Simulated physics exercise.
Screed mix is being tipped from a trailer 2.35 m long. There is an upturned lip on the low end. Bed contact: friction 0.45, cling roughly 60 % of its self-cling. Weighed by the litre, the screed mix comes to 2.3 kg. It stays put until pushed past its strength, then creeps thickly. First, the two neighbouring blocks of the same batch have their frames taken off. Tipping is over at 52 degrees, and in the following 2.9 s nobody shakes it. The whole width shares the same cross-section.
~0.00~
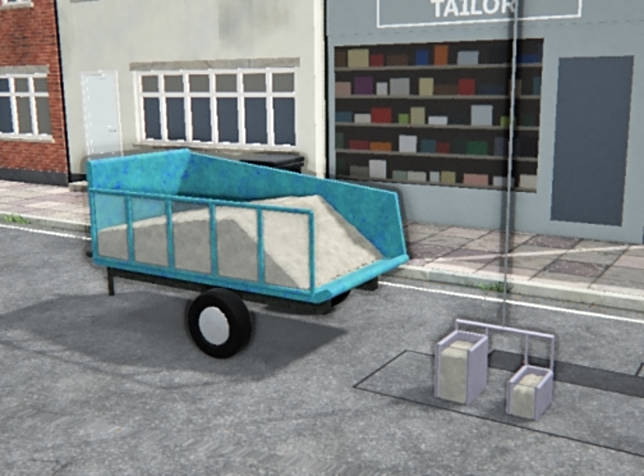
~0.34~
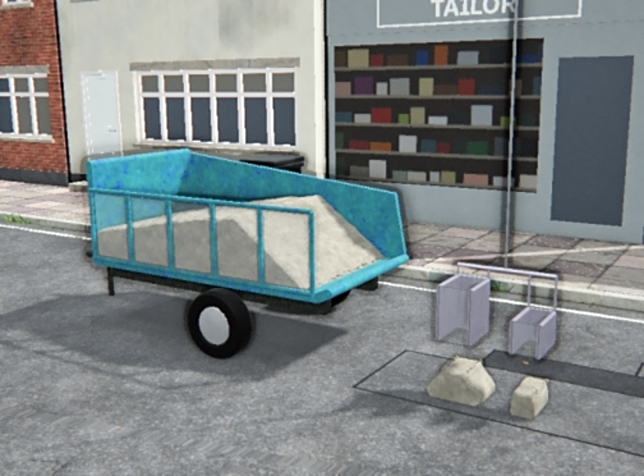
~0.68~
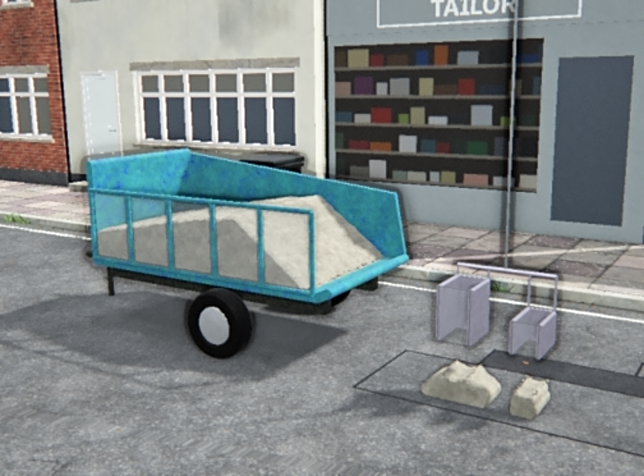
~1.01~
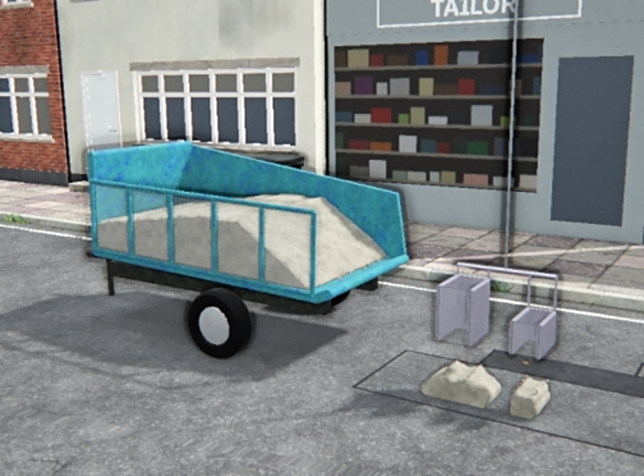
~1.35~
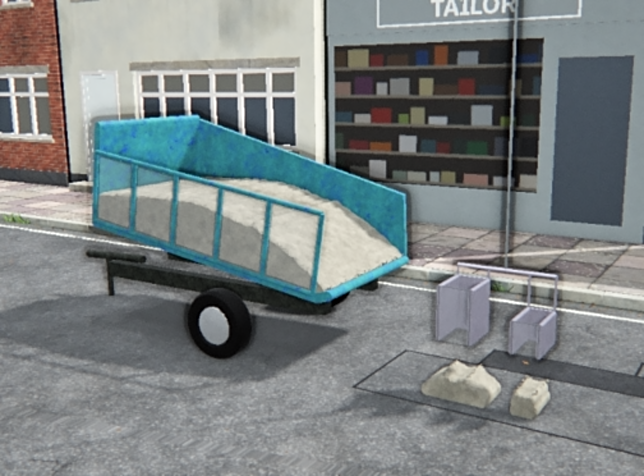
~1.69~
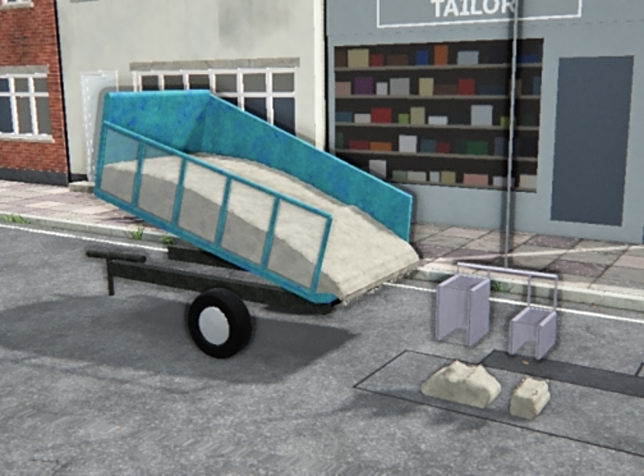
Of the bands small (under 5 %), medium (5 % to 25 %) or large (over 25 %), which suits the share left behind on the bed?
Small.
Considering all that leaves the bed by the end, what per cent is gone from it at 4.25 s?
I'd reckon around 100 per cent.
By 2.45 s, the tilt is 30 degrees and 76 % is on the bed.
By 3.35 s, the tilt is 48 degrees and 23 % is on the bed.
By 4.25 s, the tilt is 52 degrees and 0 % is on the bed.
By 5.15 s, the tilt is 52 degrees and 0 % is on the bed.
By 6.60 s, at the end, the tilt is 52 degrees and 0 % is on the bed.
